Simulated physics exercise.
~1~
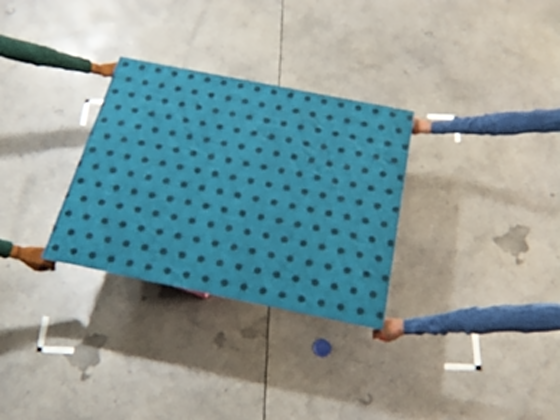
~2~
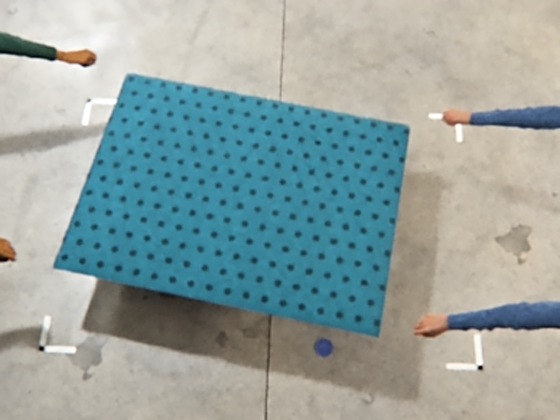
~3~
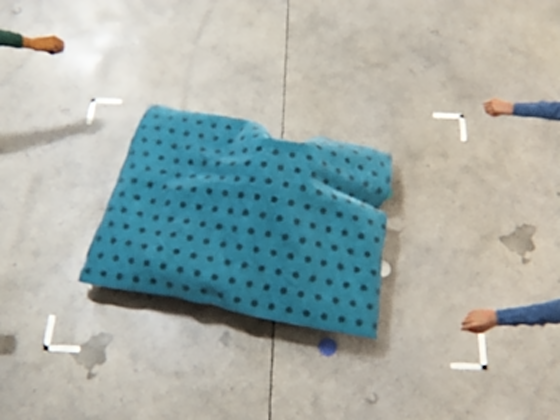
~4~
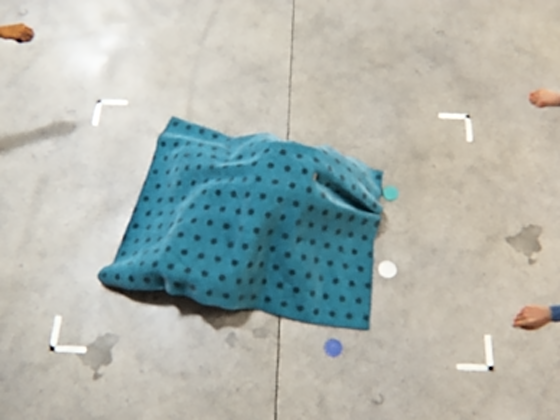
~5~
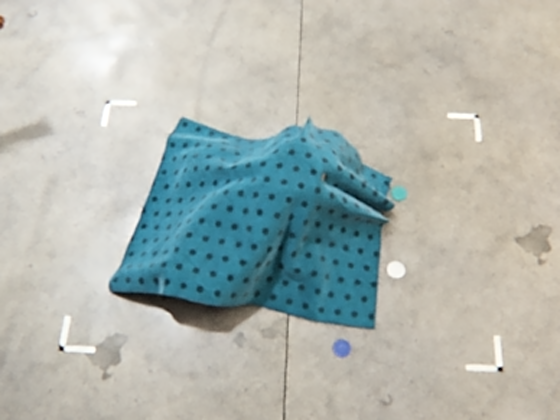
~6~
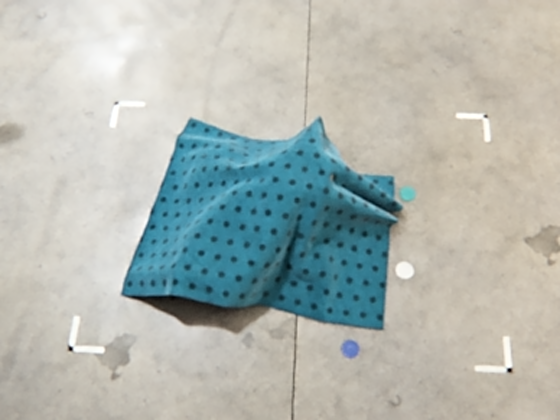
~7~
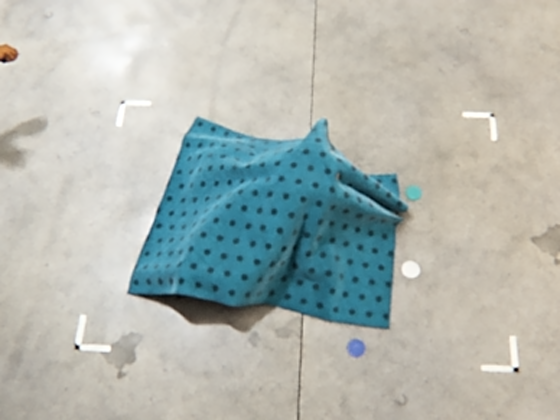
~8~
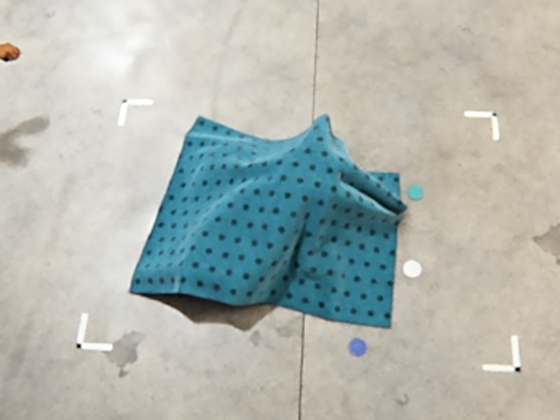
A teal dust sheet with dark dots is held flat above a concrete floor by four hands, two at the left and two at the right. The hands let go and draw back toward the edges as the cloth drops. Its upper right part folds and crumples first, uncovering a white disc and then a teal saucer beside its right edge, while a blue coaster stays in the open below. The sheet sags over hidden shapes, forming ridges and a raised peak near the top. It ends draped and still, the saucer, disc and coaster uncovered, as the view drifts slightly left.
